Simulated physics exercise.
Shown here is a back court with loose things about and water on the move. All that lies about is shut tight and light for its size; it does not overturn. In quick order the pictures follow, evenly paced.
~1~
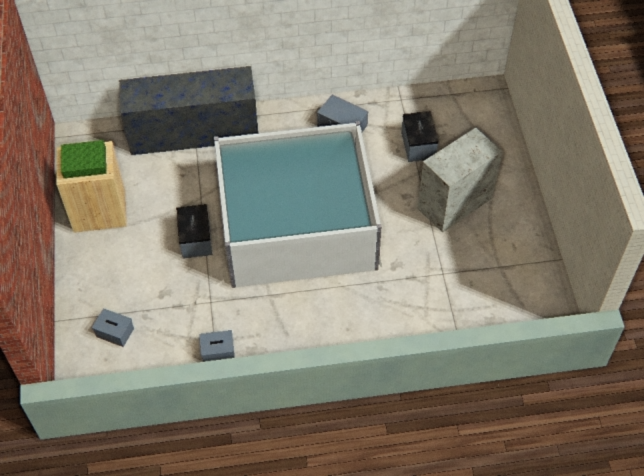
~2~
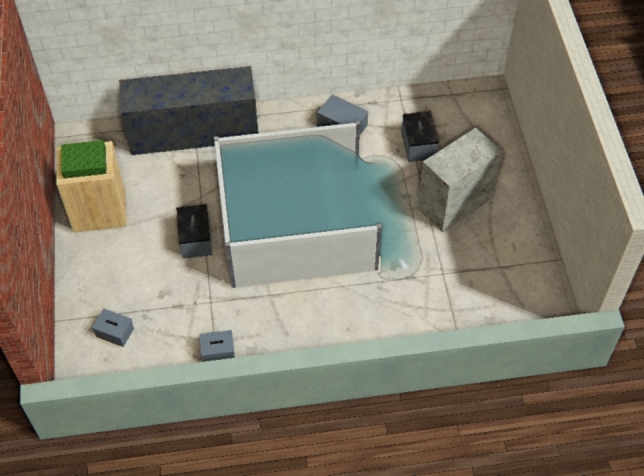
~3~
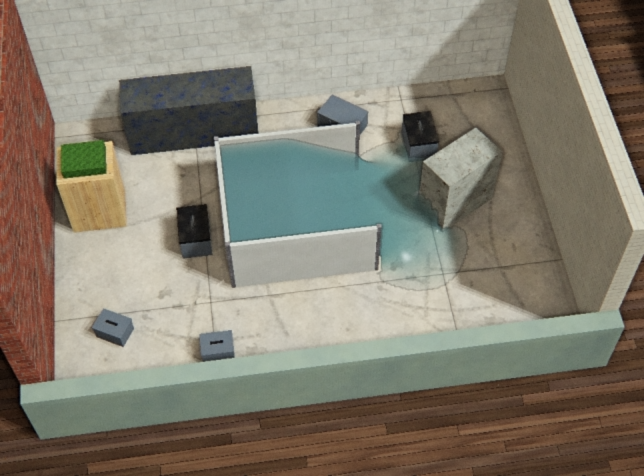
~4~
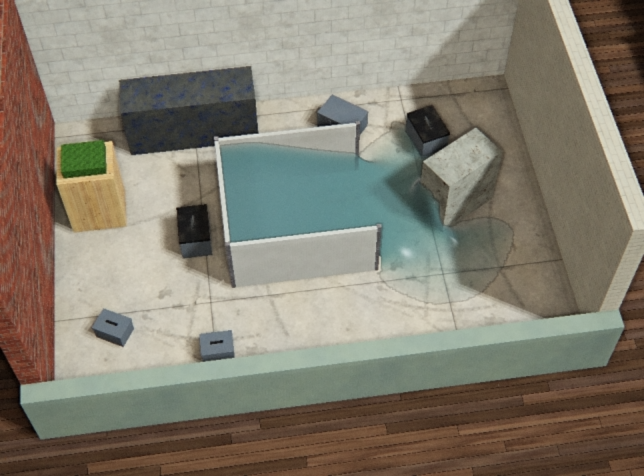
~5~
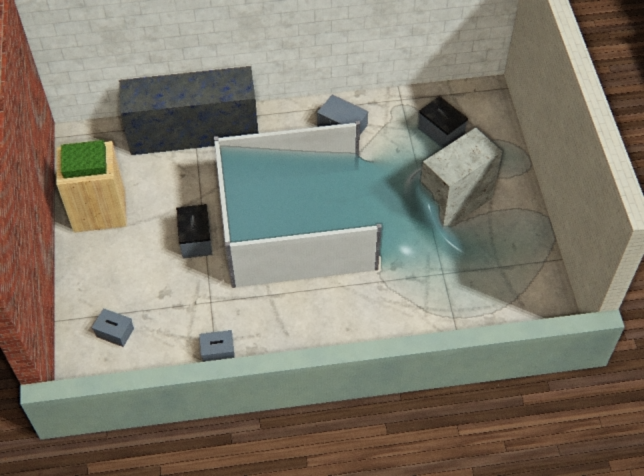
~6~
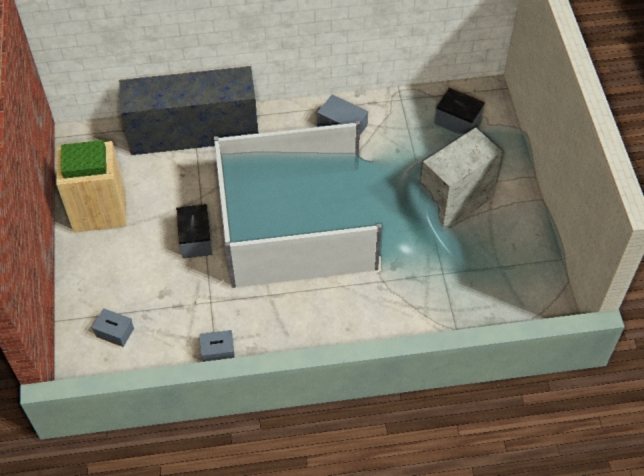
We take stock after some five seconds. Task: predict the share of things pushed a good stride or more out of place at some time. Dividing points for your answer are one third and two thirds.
Answer: A share between one and two thirds.
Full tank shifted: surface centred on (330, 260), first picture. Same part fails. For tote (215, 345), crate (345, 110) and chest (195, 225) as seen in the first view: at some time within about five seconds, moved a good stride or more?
Results in order: Never that far / made it that far / made it that far.
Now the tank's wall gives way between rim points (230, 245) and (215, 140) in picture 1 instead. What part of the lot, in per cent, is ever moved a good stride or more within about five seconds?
Roughly 100 %.
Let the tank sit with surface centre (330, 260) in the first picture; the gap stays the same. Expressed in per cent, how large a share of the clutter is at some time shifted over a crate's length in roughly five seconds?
It comes to some 60 %.
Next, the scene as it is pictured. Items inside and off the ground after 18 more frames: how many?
Result - 2.
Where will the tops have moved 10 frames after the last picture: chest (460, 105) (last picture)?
Approximately at pixel (448, 61).
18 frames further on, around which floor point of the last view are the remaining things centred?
The average lies close to (247, 233).
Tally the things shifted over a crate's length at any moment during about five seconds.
3 in all.
A moment on, 1 of 5 are well off their spots; 1 afloat.
Next, 1 of 5 are well off their spots; 1 afloat.
Later, 2 of 5 are well off their spots; 2 afloat.
In the end, 3 of 5 are well off their spots, and 3 have been at some point; 2 afloat.
